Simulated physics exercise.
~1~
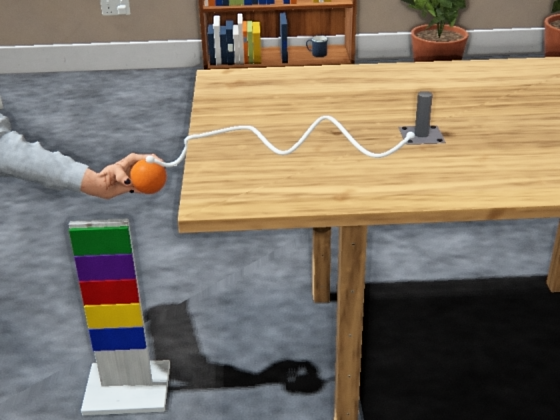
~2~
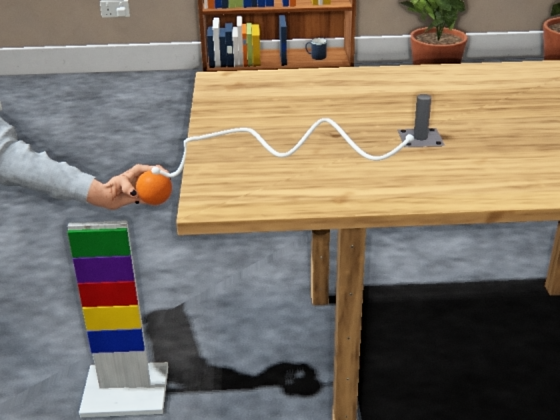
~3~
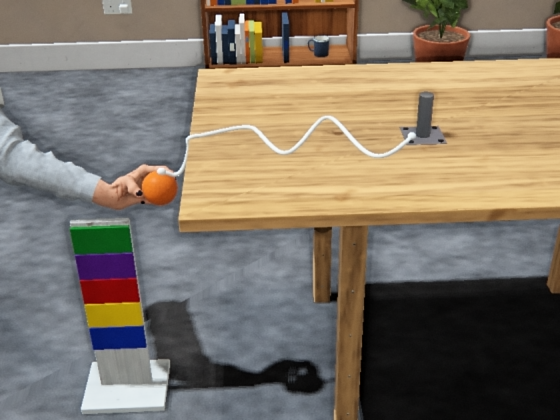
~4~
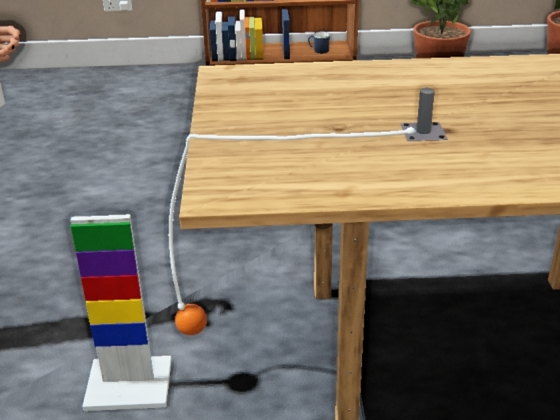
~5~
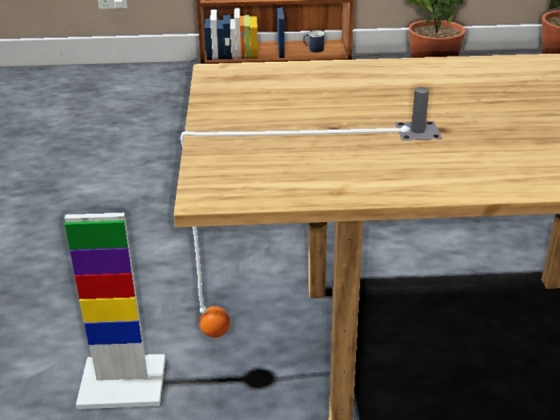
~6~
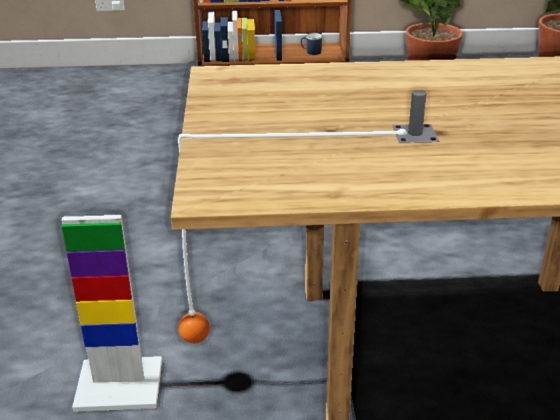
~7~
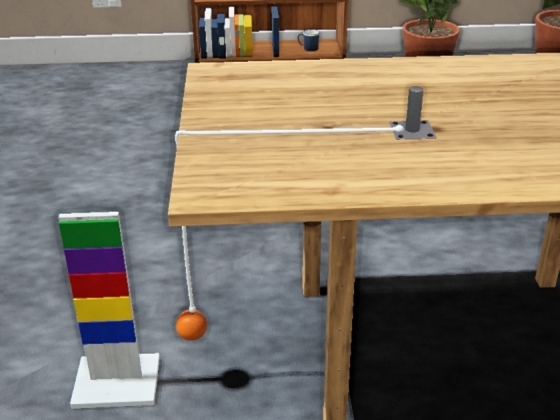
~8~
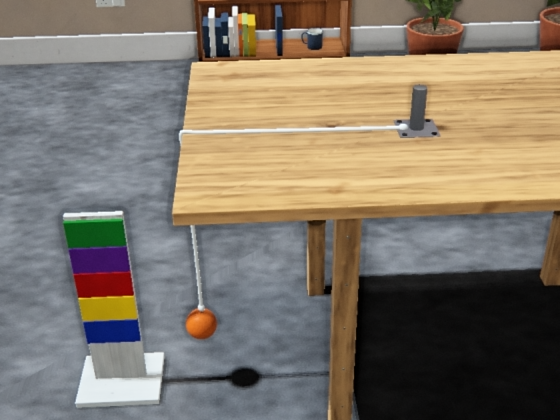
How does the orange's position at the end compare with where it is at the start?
At the start the orange is held in the hand, higher than the coloured bands. At the end it hangs from the white cord much lower and a little further right, level with the blue band.
